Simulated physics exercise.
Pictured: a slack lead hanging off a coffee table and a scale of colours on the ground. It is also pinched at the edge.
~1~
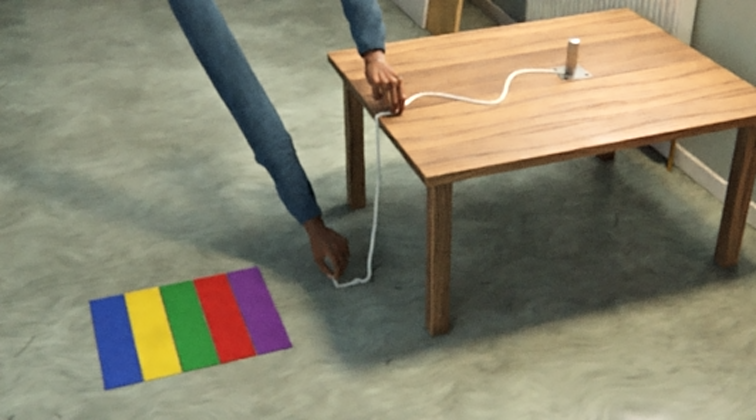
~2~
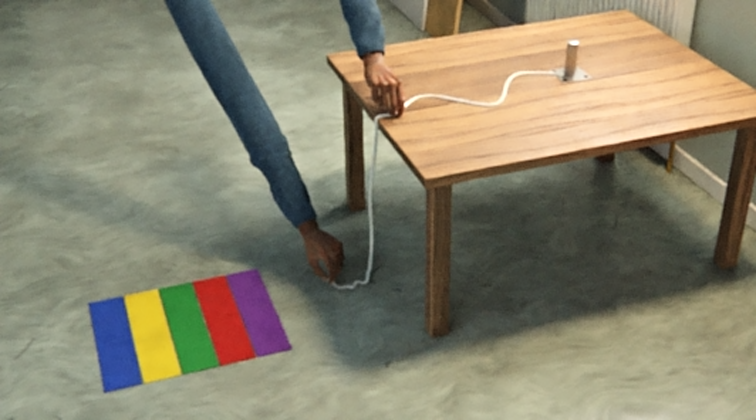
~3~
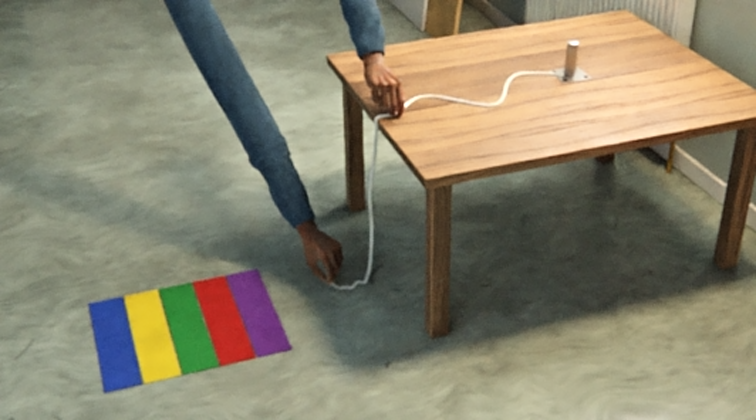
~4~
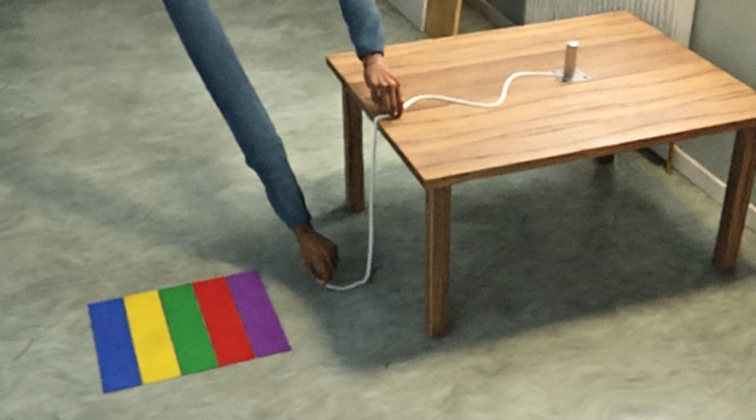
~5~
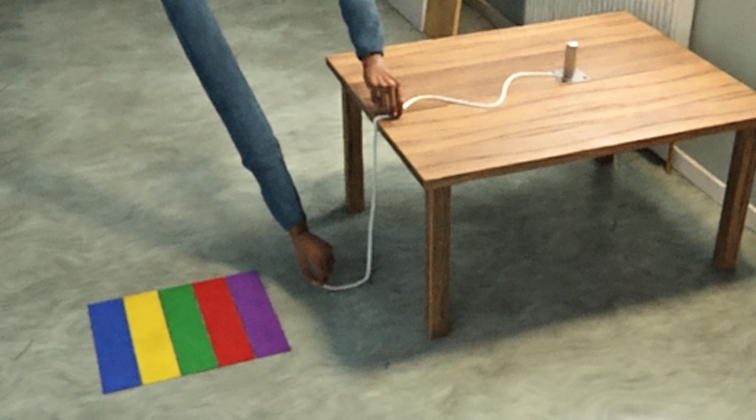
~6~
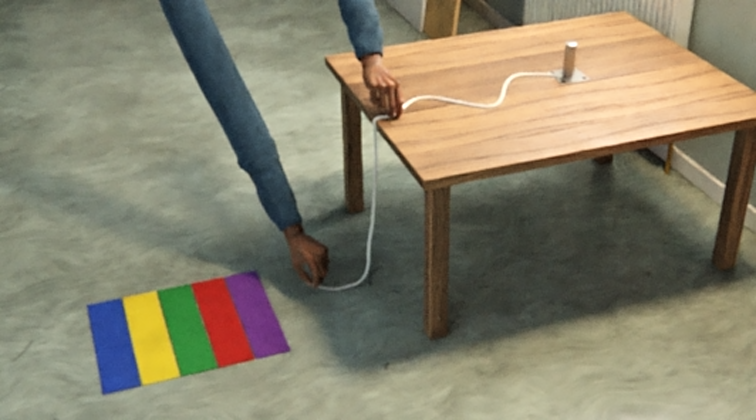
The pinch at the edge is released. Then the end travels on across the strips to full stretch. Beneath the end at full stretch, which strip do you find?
You find the yellow strip.
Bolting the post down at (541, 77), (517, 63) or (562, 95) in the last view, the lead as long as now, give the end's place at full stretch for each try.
In that order: (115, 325), (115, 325) and (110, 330).
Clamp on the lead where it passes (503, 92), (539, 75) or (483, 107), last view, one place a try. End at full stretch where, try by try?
For the three tries you'd see (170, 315), (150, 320) and (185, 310).
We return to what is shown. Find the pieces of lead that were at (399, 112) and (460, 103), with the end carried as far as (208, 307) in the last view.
About (369, 147) for the first point; the other lies about (423, 107).
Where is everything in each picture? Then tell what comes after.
In the first picture, end (334, 276); purple (269, 335); red (233, 343); green (196, 351); yellow (159, 360); blue (120, 368).
In the second picture, end (328, 280); lead through (525, 73) (501, 101) (428, 96) (376, 128) (370, 201) (370, 264).
In the third picture, end (327, 280).
In the fourth picture, end (322, 282); lead through (524, 74) (500, 102) (427, 97) (376, 129) (371, 202) (369, 264).
In the fifth picture, end (318, 283).
In the sixth picture, end (313, 284); lead through (523, 75) (499, 102) (426, 98) (375, 130) (374, 202) (369, 265).
Soon after, end near (208, 307); over red.
Then, end near (168, 315); over green.
At full stretch, end near (144, 320); over yellow. The yellow one.
